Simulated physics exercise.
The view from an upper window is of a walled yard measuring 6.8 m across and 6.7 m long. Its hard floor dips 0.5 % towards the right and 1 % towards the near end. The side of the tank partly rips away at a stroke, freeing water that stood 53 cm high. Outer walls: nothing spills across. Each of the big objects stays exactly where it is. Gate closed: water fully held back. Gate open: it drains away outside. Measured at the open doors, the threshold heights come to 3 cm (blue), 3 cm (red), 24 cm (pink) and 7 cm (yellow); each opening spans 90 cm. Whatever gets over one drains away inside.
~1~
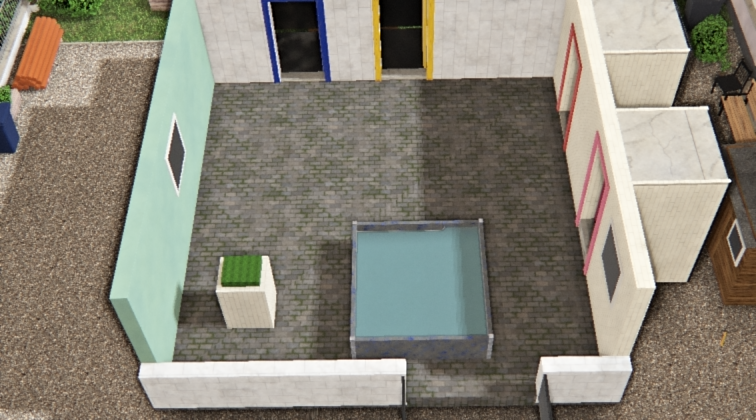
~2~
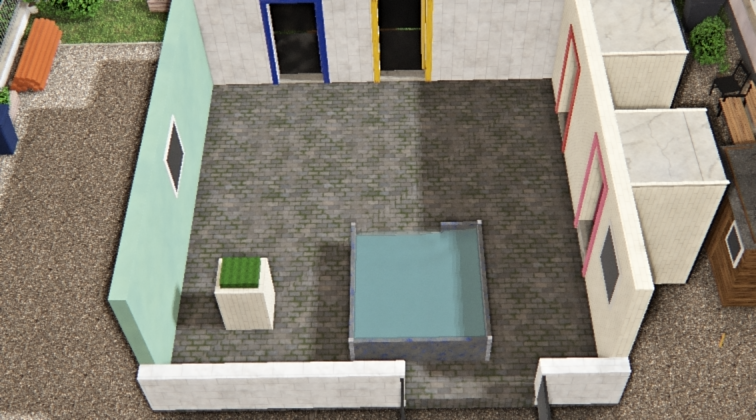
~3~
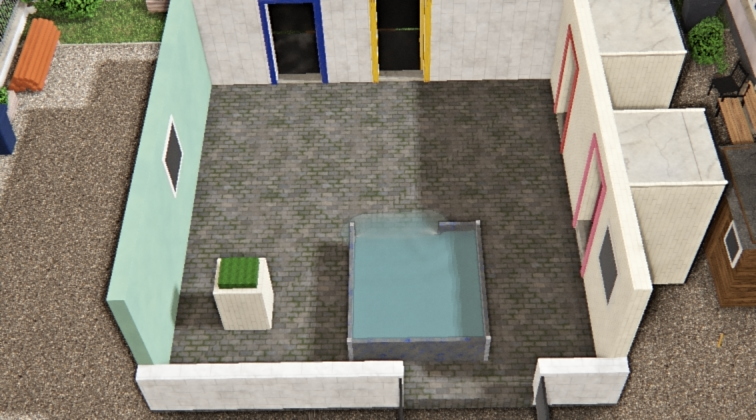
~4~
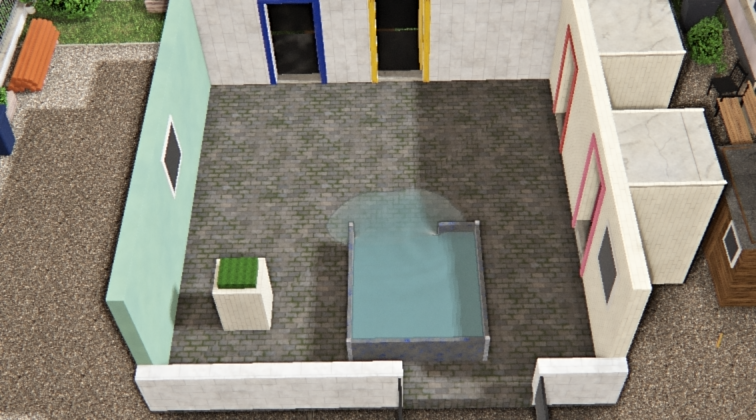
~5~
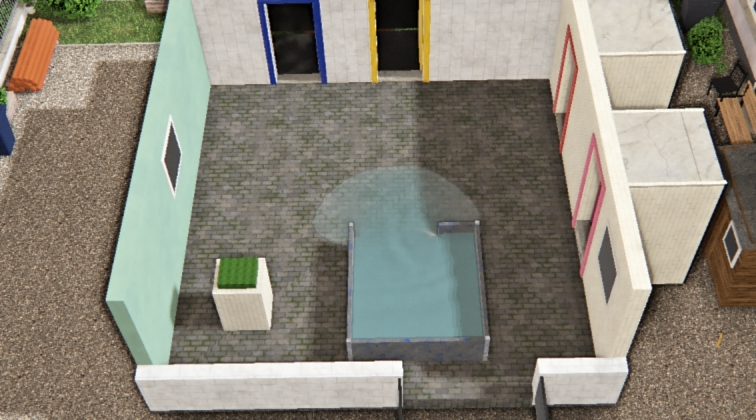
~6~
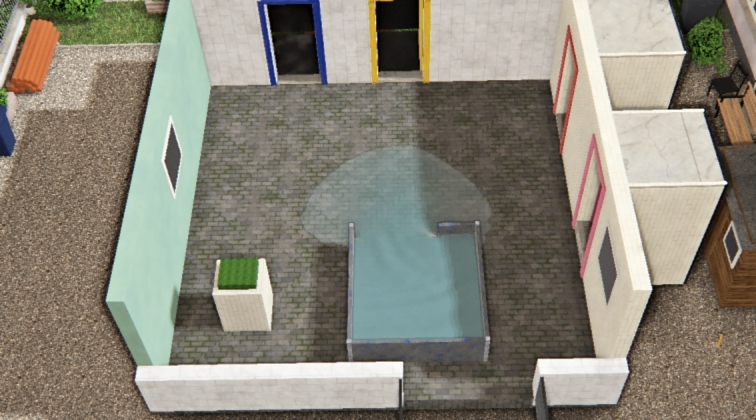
Water pouring through a gap in the far side of a clear-walled tank, fanning out across a walled yard's paved floor.
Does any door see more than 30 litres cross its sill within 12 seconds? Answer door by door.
Taking each door, the blue door does; the red door does; the pink door does not; the yellow door does.
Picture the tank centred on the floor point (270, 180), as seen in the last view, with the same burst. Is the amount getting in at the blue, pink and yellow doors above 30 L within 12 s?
For the blue door, the amount is too high; for the pink door, the amount is acceptable; for the yellow door, the amount is acceptable.
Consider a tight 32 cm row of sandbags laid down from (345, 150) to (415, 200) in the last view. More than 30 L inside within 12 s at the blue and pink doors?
Checking the limit, blue is too much, pink is fine.
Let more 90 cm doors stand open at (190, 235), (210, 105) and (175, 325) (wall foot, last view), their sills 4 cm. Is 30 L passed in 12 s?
Check each in turn: The first fails, the second succeeds, the third fails.
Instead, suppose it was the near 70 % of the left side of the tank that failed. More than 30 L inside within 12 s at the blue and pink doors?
Against that limit: Blue past it, pink below.
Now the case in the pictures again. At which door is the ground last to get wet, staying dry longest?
The pink door is last.
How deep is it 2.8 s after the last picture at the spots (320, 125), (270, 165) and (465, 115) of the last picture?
Around 3 cm, 2 cm and 3 cm, in the order given.
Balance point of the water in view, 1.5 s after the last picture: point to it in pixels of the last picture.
At roughly (400, 233).
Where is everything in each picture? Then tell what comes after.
In the first picture, still water, 53 cm deep, in the tank at (419, 280).
In the second picture, the front is at a hidden place, 0.8 m from the gap on the tank's far side; 0.3 m2 of floor is under water; 53 cm left at the back of the tank.
In the third picture, the front is at a hidden place, 1.0 m from the gap on the tank's far side; 1.0 m2 of floor is under water; 53 cm left at the back of the tank.
In the fourth picture, the front is at (437, 198), 1.3 m from the gap on the tank's far side; 2.1 m2 of floor is under water; 53 cm left at the back of the tank.
In the fifth picture, the front is at (413, 168), 1.8 m from the gap on the tank's far side; 3.5 m2 of floor is under water; 53 cm left at the back of the tank.
In the sixth picture, water pours out on the tank's far side and has run 2.3 m, to (412, 149); typically 5 cm deep outside, 53 cm at the tank's back.
Then, 0.7 s after the last picture water covers 30 % of the floor and is deepest (28 cm) near (374, 244); blue door not reached, red door not reached, pink door not reached, yellow door 10 cm at the sill, 0 L in.
Then, 1.5 s after the last picture water covers 40 % of the floor and is deepest (24 cm) near (374, 244); blue door 10 cm at the sill, 1 L in, red door not reached, pink door not reached, yellow door 17 cm at the sill, 38 L in.
Then, 2.8 s after the last picture water covers 50 % of the floor and is deepest (24 cm) near (211, 91); blue door 12 cm at the sill, 58 L in, red door 6 cm at the sill, 0 L in, pink door not reached, yellow door 17 cm at the sill, 111 L in.
Then, 6.3 s after the last picture water covers 75 % of the floor and is deepest (10 cm) near (557, 146); blue door 7 cm at the sill, 122 L in, red door 8 cm at the sill, 43 L in, pink door 4 cm at the sill, 0 L in, yellow door 7 cm at the sill, 148 L in.
Then, 11.3 s after the last picture water covers 100 % of the floor and is deepest (10 cm) near (596, 383); blue door 2 cm at the sill, 135 L in, red door 7 cm at the sill, 97 L in, pink door 5 cm at the sill, 0 L in, yellow door 2 cm at the sill, 149 L in.
